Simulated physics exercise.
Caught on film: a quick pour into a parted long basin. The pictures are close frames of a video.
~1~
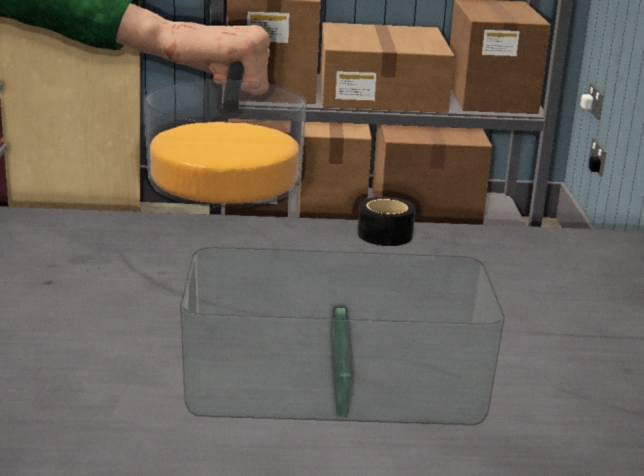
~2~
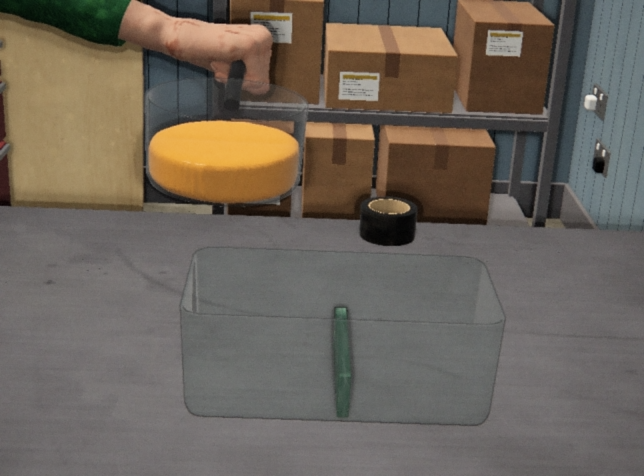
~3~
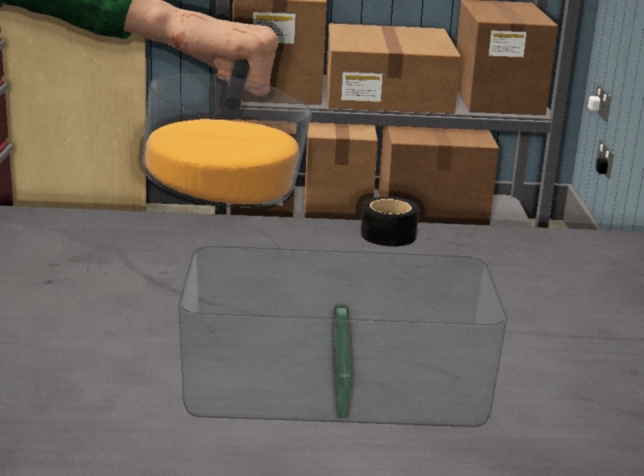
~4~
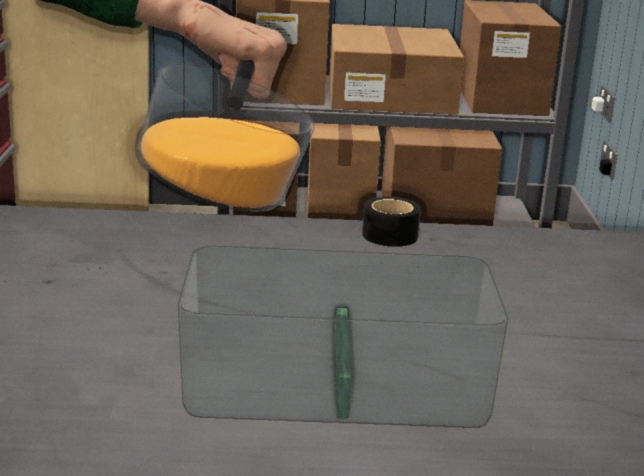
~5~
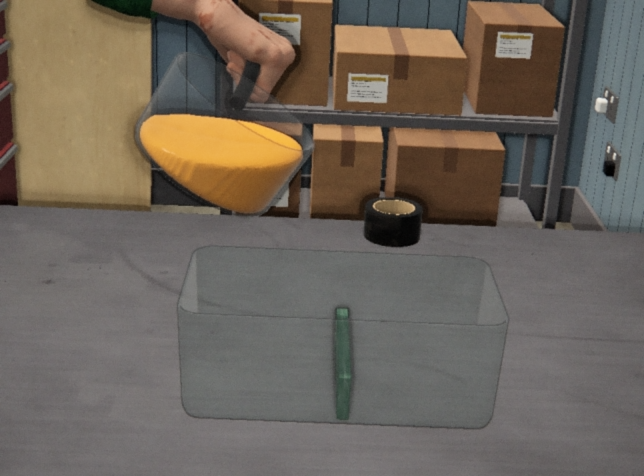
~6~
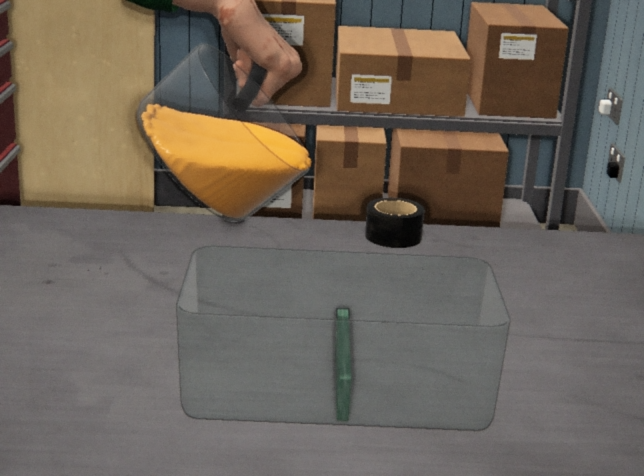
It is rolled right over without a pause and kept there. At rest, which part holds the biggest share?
It is the left-hand one.
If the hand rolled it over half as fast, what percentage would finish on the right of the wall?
Roughly 45 in a hundred.
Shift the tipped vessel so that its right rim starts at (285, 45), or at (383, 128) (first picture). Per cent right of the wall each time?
Roughly 15 per cent, and 90 per cent.
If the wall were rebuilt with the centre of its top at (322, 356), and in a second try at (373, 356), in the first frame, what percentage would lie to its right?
First some 60, then 15 per cent.
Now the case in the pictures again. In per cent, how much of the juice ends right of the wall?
About 25 per cent.
A moment on, the tilt is 101° and 28 per cent is still to pour, 17 is left of the wall and 11 right of it.
Next, the tilt is 104° and 10 per cent is still to pour, 58 is left of the wall and 24 right of it.
Then the tilt is 104° and 1 per cent is still to pour, 67 is left of the wall and 24 right of it.
Later the tilt is 104° and 0 per cent is still to pour, 72 is left of the wall and 25 right of it.
In the end 72 per cent lies left of the wall, 25 right of it and 2 outside.
